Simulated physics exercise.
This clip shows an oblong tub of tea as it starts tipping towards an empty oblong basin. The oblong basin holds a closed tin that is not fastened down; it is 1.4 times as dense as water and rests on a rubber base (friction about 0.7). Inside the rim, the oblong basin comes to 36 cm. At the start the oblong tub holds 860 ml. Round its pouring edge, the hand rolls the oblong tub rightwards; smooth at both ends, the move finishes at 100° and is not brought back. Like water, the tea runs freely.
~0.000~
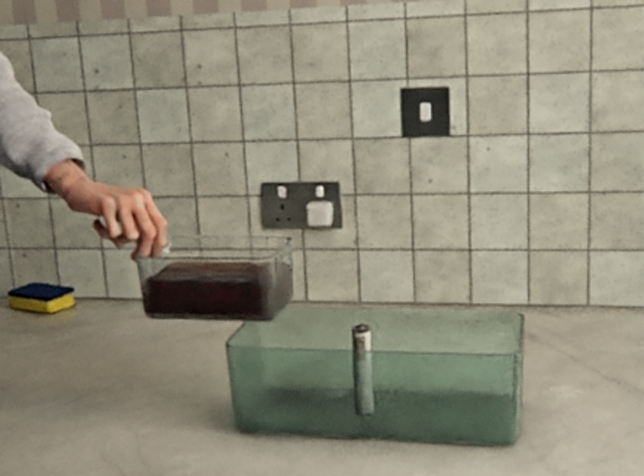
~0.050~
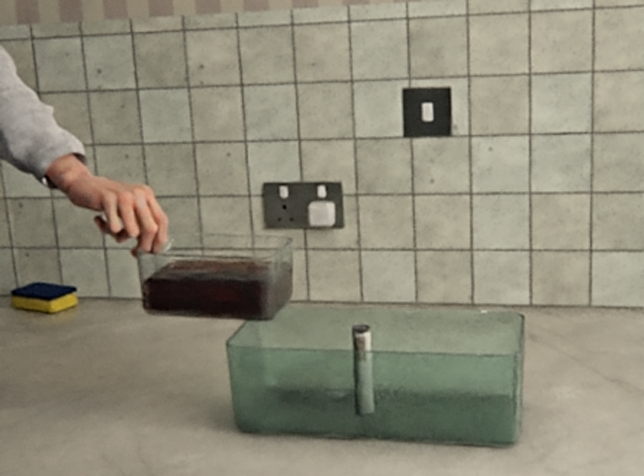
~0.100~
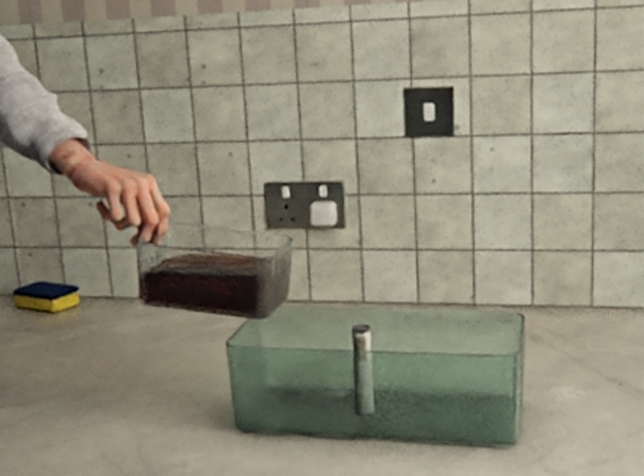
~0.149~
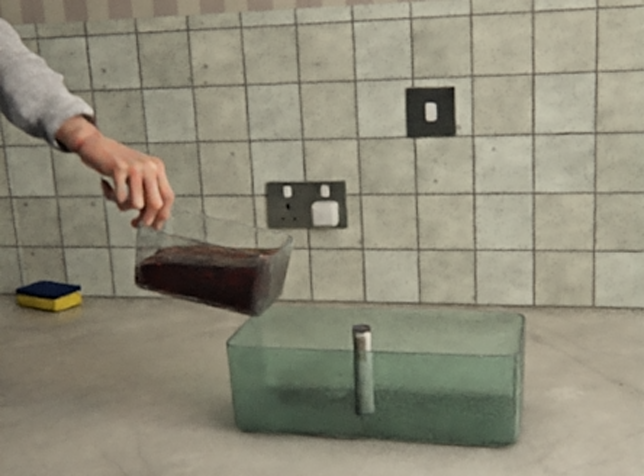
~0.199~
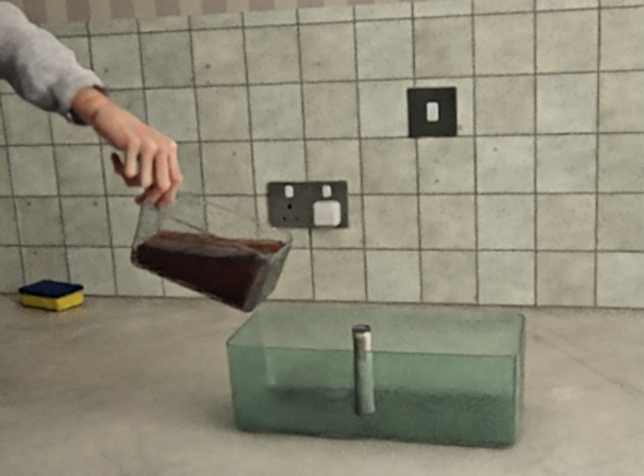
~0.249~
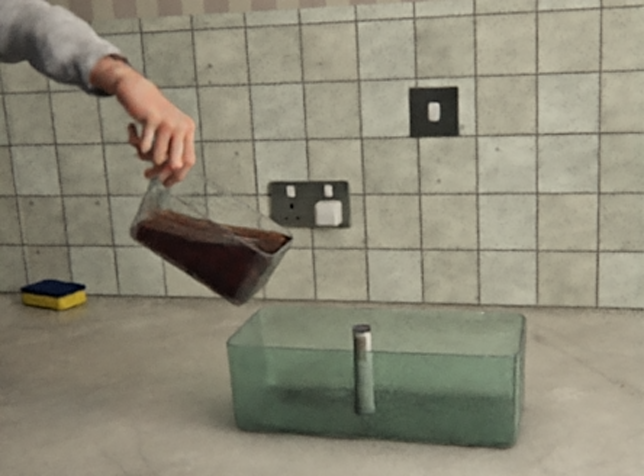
A hand tilts a clear oblong tub of dark liquid rightwards, slowly at first and then more steeply, raising its left end above a greenish oblong basin on a counter, where a small upright cylinder stands.
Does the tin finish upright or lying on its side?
It finishes upright.
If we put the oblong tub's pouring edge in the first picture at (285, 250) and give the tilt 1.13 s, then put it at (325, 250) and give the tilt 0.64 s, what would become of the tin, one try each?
Run one: It does not tip. Run two: It tumbles.
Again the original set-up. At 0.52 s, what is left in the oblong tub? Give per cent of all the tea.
At that time about 40 in a hundred parts are still held.
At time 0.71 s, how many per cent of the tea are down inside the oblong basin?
About 82 %.
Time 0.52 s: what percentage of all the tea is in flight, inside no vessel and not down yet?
Share: Roughly 52 per cent.
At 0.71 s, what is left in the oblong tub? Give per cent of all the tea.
5 in a hundred, give or take.
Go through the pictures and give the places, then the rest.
In the first picture, tilt 0°; pouring edge (283, 249); surface from (157, 271) to (284, 272); the oblong basin's rim runs from (242, 327) to (523, 334); the tin's top is at (361, 331).
In the second picture, tilt 2°; pouring edge (284, 249); surface from (157, 269) to (284, 270).
In the third picture, tilt 6°; pouring edge (284, 249); surface from (155, 265) to (282, 265).
In the fourth picture, tilt 13°; pouring edge (284, 249); surface from (152, 254) to (281, 258).
In the fifth picture, tilt 22°; pouring edge (283, 249); surface from (150, 238) to (280, 251).
In the sixth picture, tilt 33°; pouring edge (283, 249); surface from (148, 217) to (284, 243).
Then, 0.52 s in, the tilt is 91° and 40 per cent is still to pour; the tin stands where it began.
Then, 0.71 s in, the tilt is 100° and 5 per cent is still to pour; the tin stands where it began.
Then, 0.92 s in, the tilt is 100° and 1 per cent is still to pour; the tin stands where it began.
Then, 1.14 s in, the tilt is 100° and 0 per cent is still to pour; the tin stands where it began.
Finally, the tin stands where it began.
